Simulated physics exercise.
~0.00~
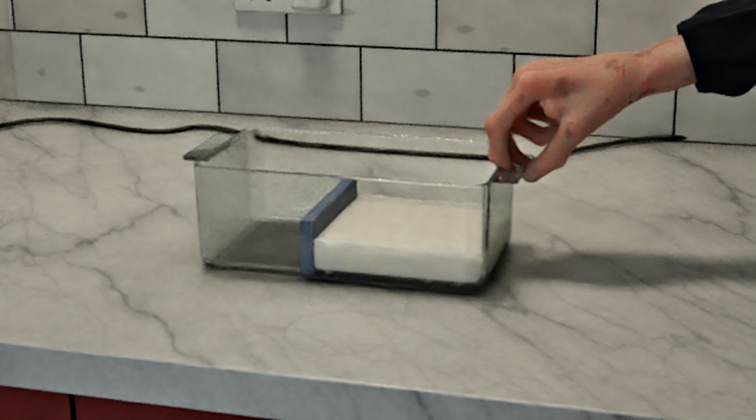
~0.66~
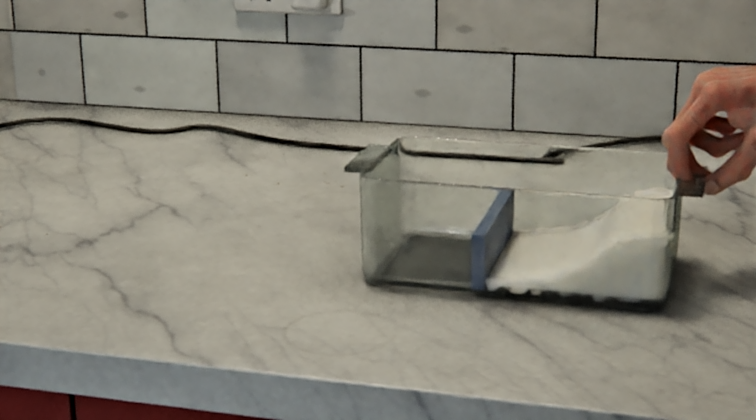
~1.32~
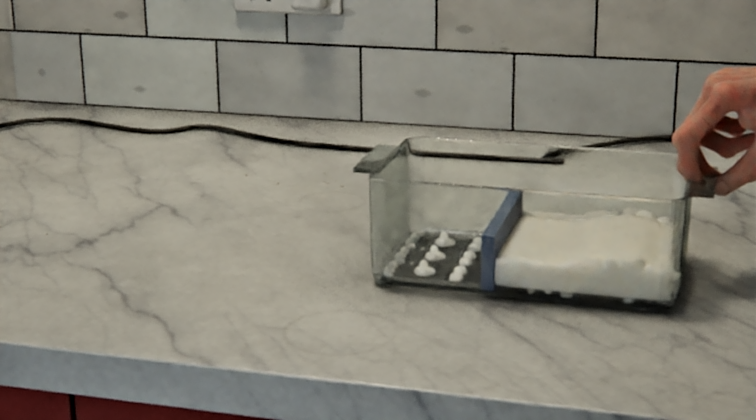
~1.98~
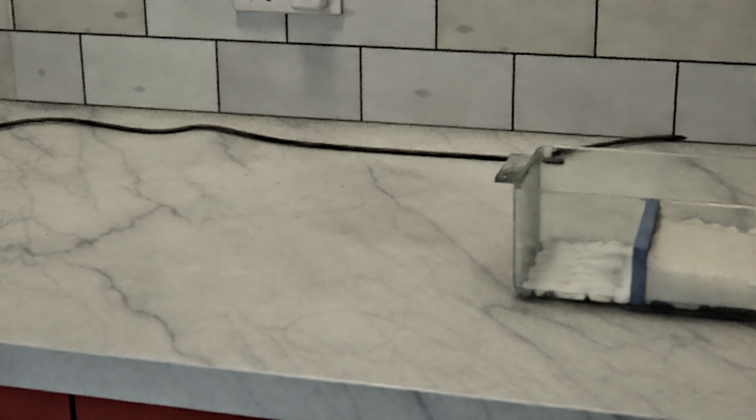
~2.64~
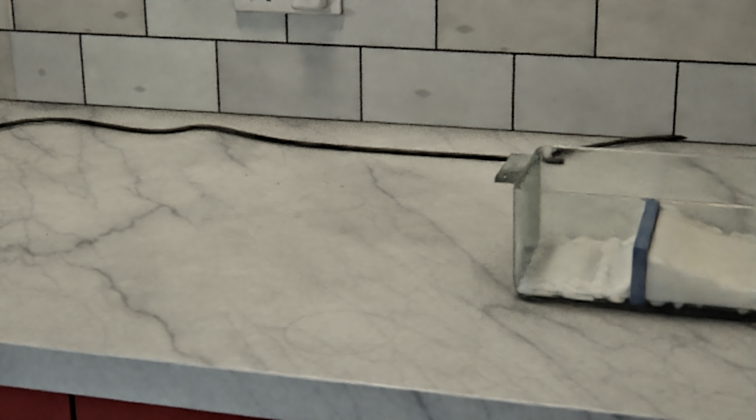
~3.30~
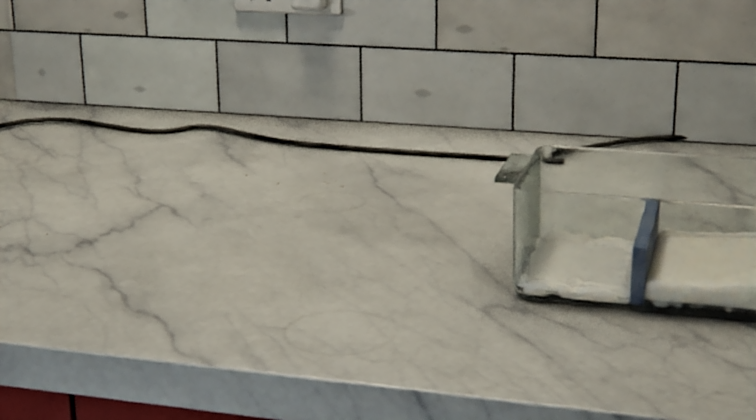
A clear glass food box with a blue divider, its right half holding white milk, sits on a grey-veined marble counter before a white tiled wall, seen from the front and slightly above. A hand reaching from the right grips its right end and draws it rightwards, and the milk heaps up against that end. The milk levels back, and white blobs appear in the empty left side. The hand pulls the box again until its right end leaves view, while milk covers the left floor. Finally the box stands still, the milk settling on both sides of the upright divider, shallower on the left.
